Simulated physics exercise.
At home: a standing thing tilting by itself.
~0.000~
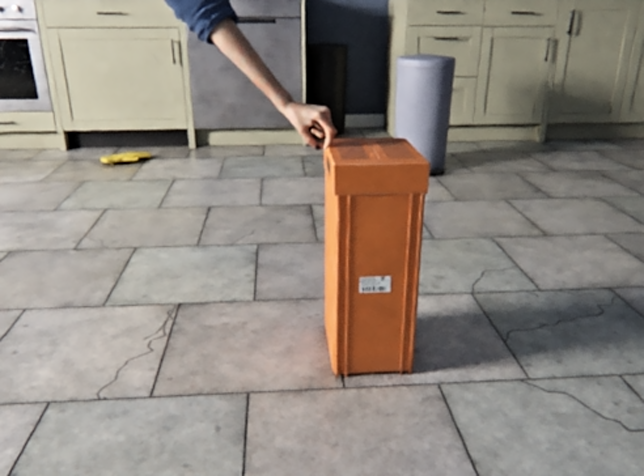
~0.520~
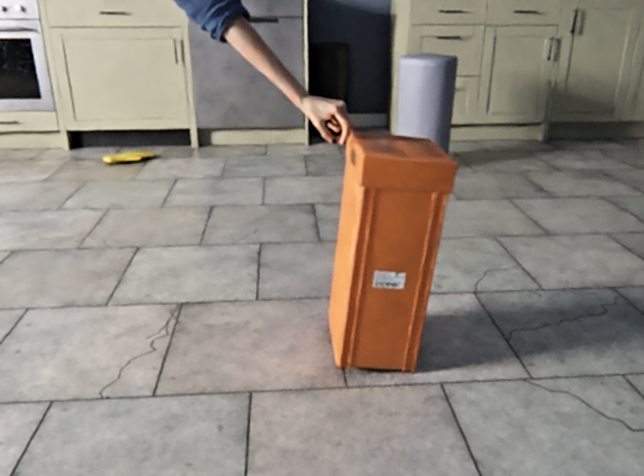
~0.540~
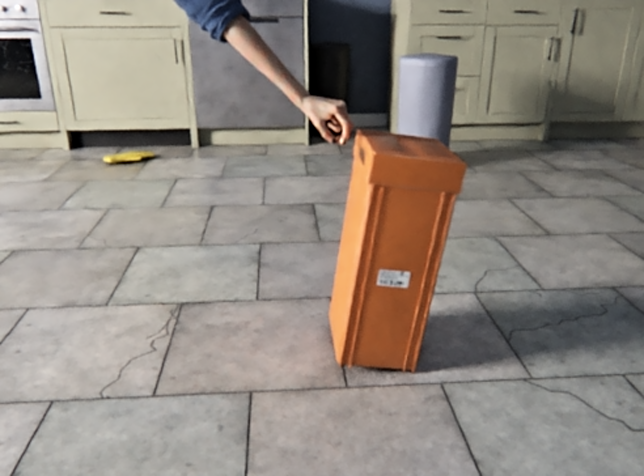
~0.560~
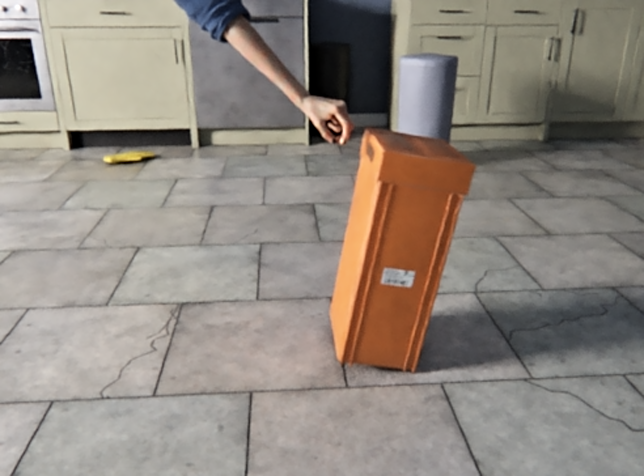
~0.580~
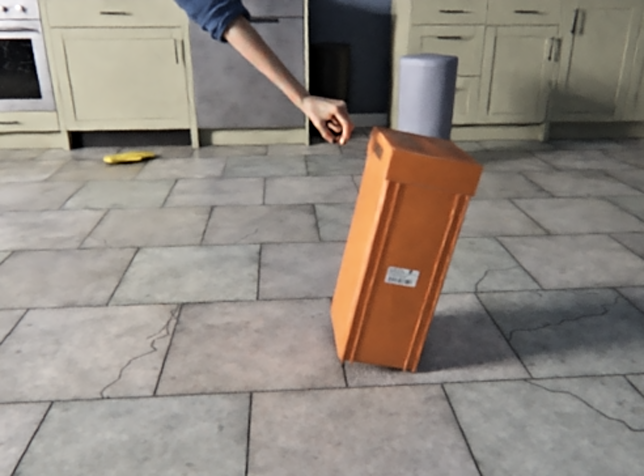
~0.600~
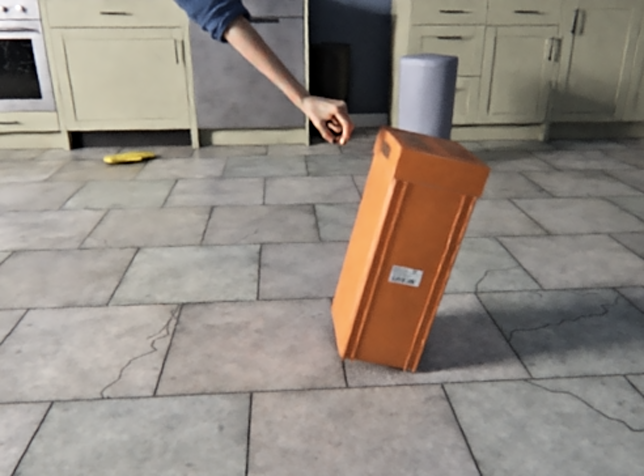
A hand pushing the top of an upright orange tote on a tiled kitchen floor, the tote leaning increasingly to the right.
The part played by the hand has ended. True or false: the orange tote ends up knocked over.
True.
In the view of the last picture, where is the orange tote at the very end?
Looks like it settles somewhere around (512, 308).
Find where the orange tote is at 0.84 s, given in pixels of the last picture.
Around (440, 249).
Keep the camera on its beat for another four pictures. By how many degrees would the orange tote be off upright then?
About 20°.
By 0.84 s, orange tote 34° off upright near (440, 250).
By 1.02 s, orange tote 61° off upright near (484, 269).
When it is over (1.8 s), the orange tote falls over, near (512, 308).
